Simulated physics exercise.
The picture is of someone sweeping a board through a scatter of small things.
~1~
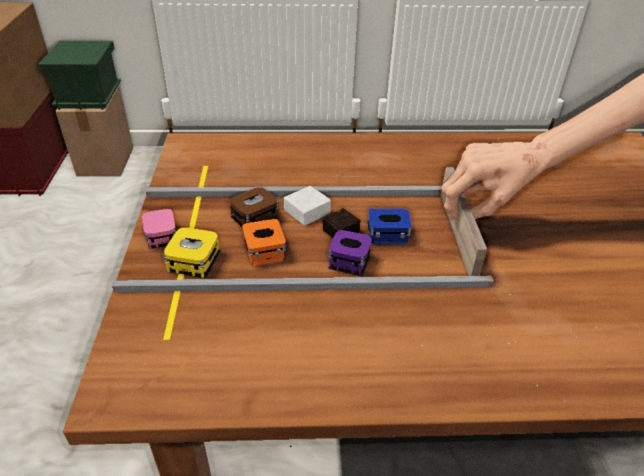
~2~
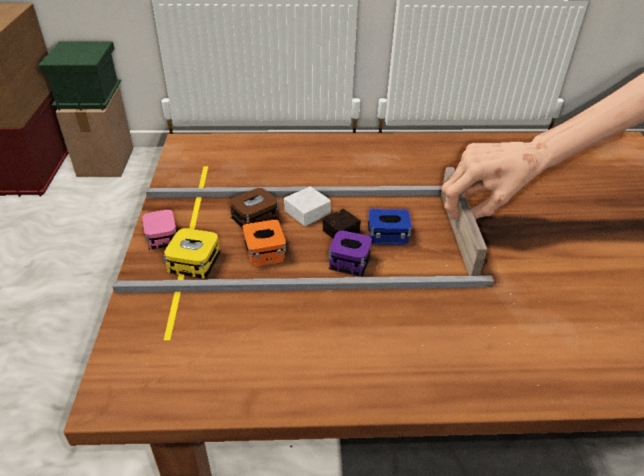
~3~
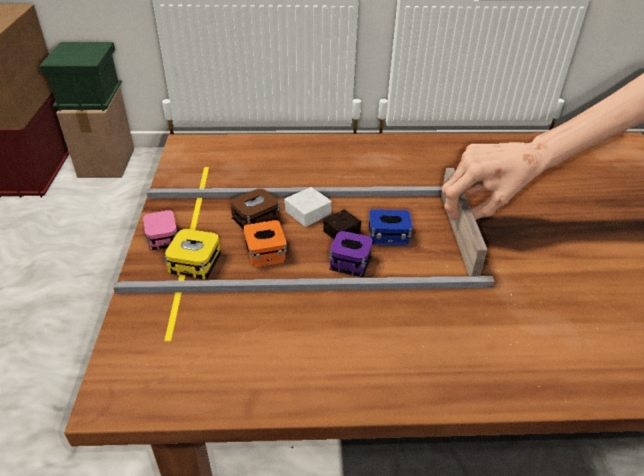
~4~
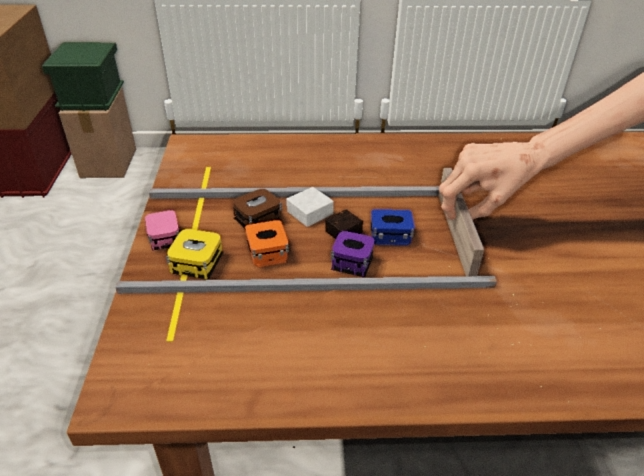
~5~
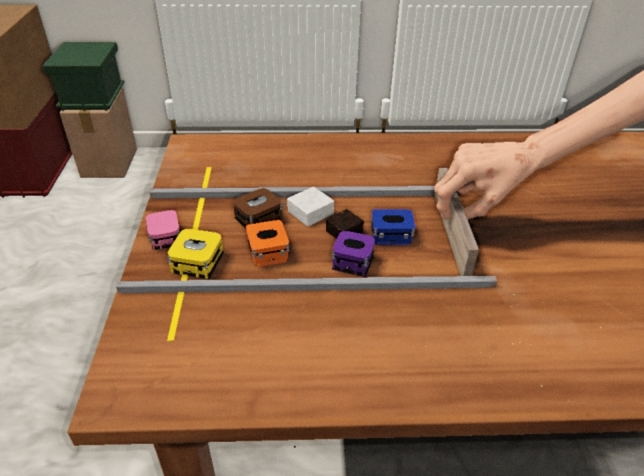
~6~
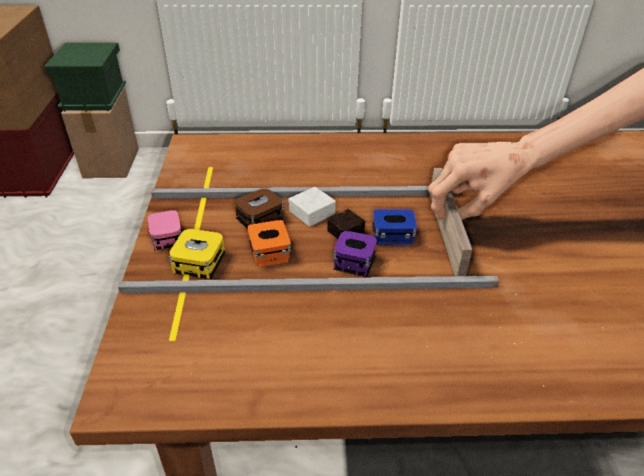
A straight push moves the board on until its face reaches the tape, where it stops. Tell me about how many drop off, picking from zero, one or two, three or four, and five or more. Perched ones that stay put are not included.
The answer is one or two.
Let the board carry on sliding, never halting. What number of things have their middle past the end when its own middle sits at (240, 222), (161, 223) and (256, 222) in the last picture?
In order, that gives 0, then 5, then 0.
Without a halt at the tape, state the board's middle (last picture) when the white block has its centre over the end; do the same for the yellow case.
About (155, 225), and about (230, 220) for the other.
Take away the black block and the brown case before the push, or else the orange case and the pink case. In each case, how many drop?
First 2, then 0.
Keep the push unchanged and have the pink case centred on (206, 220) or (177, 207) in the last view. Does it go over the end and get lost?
At the first spot it drops over the edge, and at the second it drops over the edge.
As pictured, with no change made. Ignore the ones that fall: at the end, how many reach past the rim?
3.
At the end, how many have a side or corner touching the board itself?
3 of them.
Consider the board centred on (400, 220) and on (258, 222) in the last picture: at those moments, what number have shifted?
At that stage 2; at the next, 7.
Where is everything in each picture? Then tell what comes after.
Pink case (160, 229); yellow case (193, 253); brown case (254, 209); board (461, 220); tape (190, 237), in the first picture.
Yellow case (193, 253); orange case (265, 243), in the second picture.
Brown case (255, 210); purple case (351, 254), in the third picture.
Pink case (163, 231); blue case (392, 228), in the fourth picture.
Yellow case (196, 253); black block (345, 226), in the fifth picture.
Pink case (166, 231); yellow case (198, 253); brown case (259, 210); board (448, 220); tape (195, 238), in the sixth picture.
Soon after, none off yet; pink case at rest near (166, 231); yellow case at rest near (198, 253); brown case at rest near (259, 210).
After that, none off yet; pink case at rest near (166, 231); yellow case displaced about its own width near (168, 257); brown case displaced about its own width near (220, 201).
In the end, the number that fall off is one or two; gone, yellow case and pink case.
